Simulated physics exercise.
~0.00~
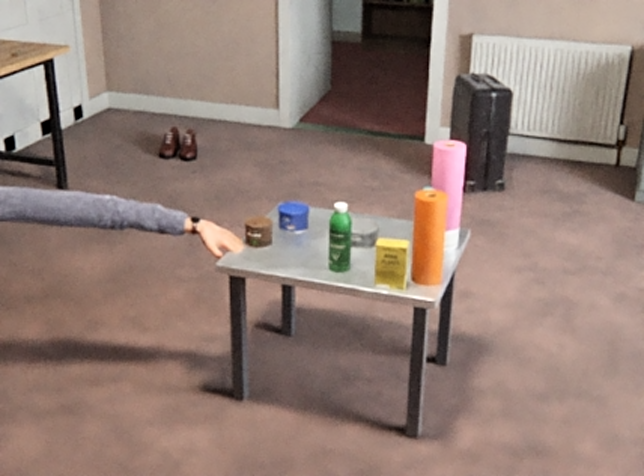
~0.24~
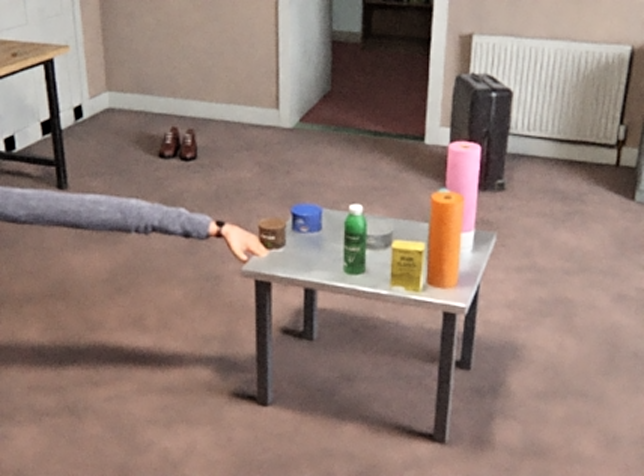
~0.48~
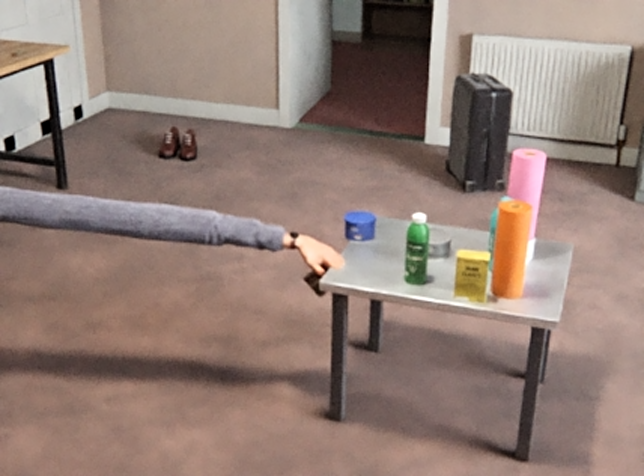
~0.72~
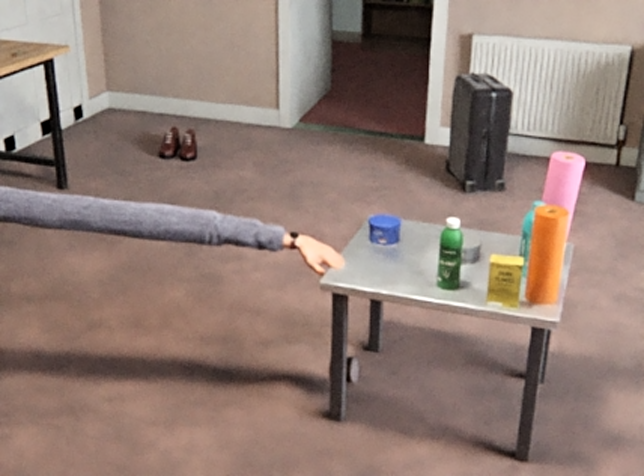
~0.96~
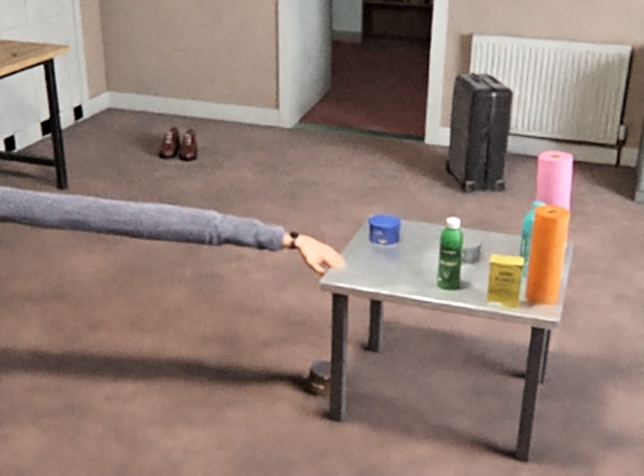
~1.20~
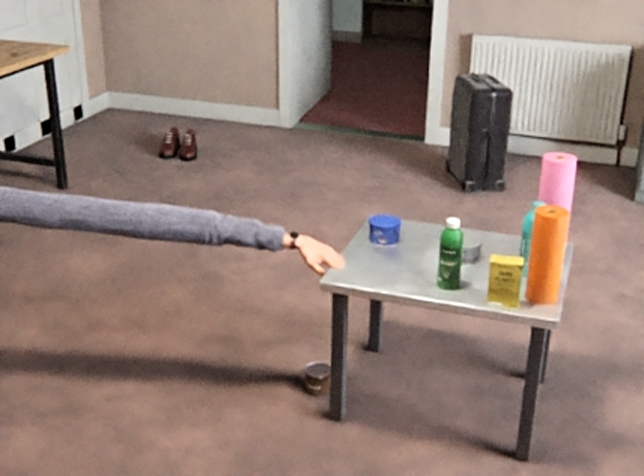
In a carpeted room, a hand pushes a table right and a brown tin falls off.
